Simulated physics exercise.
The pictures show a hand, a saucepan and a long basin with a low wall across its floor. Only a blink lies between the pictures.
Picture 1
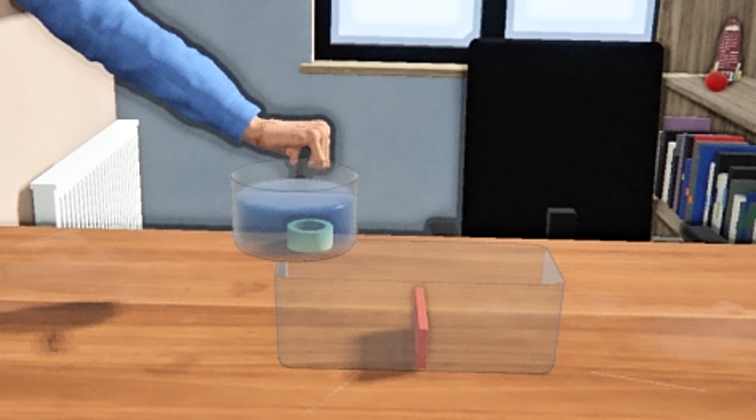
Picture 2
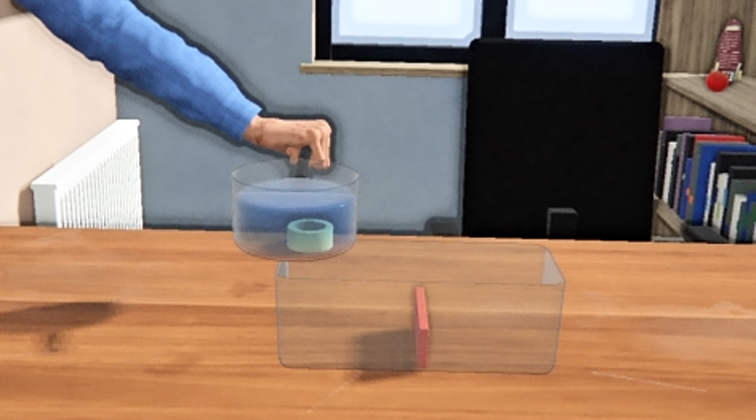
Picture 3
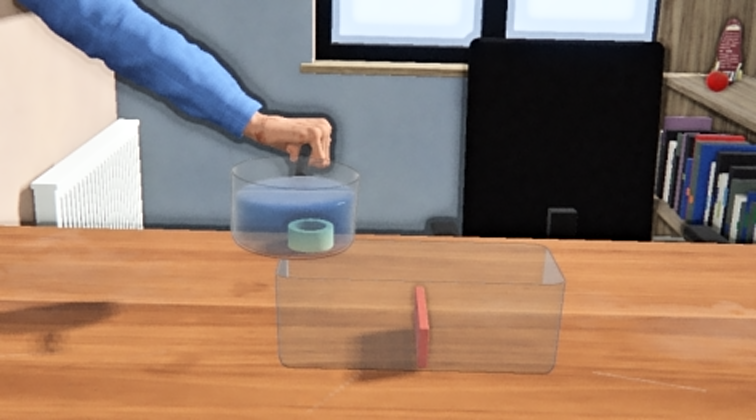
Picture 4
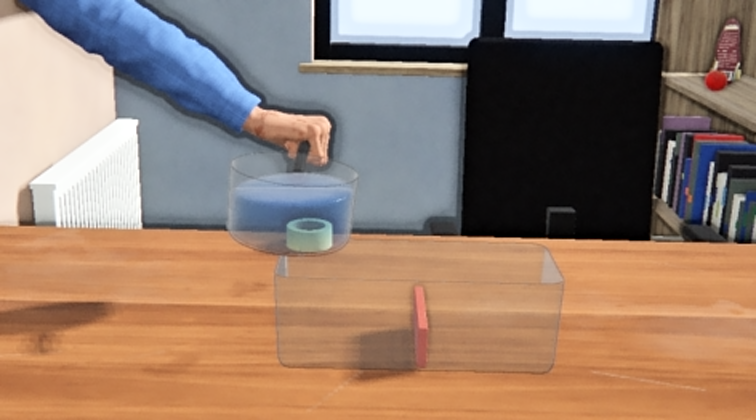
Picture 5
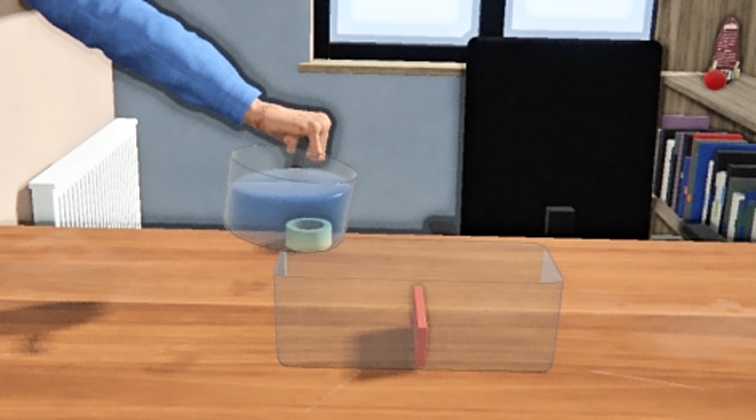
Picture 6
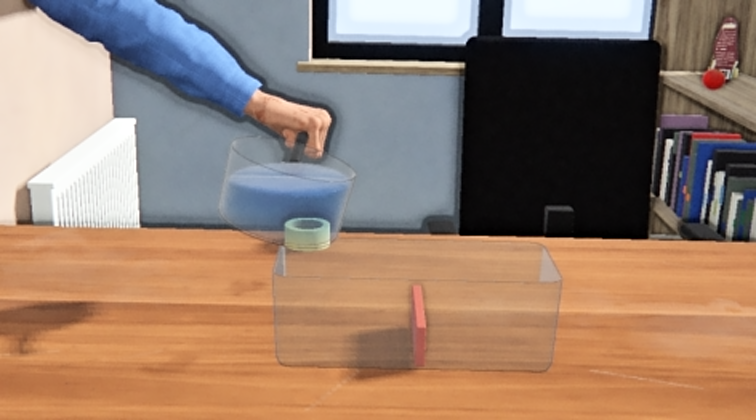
On a wooden tabletop, a hand slightly tilting a clear pan of blue liquid rightward above a transparent basin with a low red wall.
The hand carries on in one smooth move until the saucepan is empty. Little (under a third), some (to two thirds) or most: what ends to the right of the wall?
The share right of the wall is more than two thirds.
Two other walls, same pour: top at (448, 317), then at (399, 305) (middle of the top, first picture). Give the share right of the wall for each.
First some 45, then 95 per cent.
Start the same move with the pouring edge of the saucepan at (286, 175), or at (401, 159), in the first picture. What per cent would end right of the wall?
In turn 10 and 95 in a hundred.
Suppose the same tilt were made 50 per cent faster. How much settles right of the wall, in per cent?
Some 65 per cent.
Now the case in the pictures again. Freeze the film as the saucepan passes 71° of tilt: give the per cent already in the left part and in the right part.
Some 5 per cent left and 0 right.
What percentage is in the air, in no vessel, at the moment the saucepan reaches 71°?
About 30 per cent.
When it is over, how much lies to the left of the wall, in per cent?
About 10 per cent.
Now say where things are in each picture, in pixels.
The first frame shows tilt 0°; pouring edge (359, 178); surface from (235, 192) to (356, 195); the long basin's rim runs from (280, 258) to (555, 265); the wall's top is at (421, 308).
The second frame shows tilt 1°; pouring edge (359, 178); surface from (236, 192) to (357, 194).
The third frame shows tilt 2°; pouring edge (359, 177); surface from (235, 190) to (356, 191).
The fourth frame shows tilt 5°; pouring edge (358, 177); surface from (232, 188) to (354, 188).
The fifth frame shows tilt 9°; pouring edge (357, 177); surface from (230, 182) to (353, 184).
The sixth frame shows tilt 14°; pouring edge (356, 176); surface from (227, 176) to (352, 179).
A moment on, the saucepan is tipped part way and 65 per cent is still to pour, 5 is left of the wall and 1 right of it.
Next, the saucepan is tipped right over and 10 per cent is still to pour, 7 is left of the wall and 67 right of it.
Then the saucepan is tipped right over and 0 per cent is still to pour, 10 is left of the wall and 88 right of it.
Later the saucepan is tipped right over and 0 per cent is still to pour, 11 is left of the wall and 89 right of it.
At rest 11 per cent lies left of the wall, 88 right of it and 1 outside.
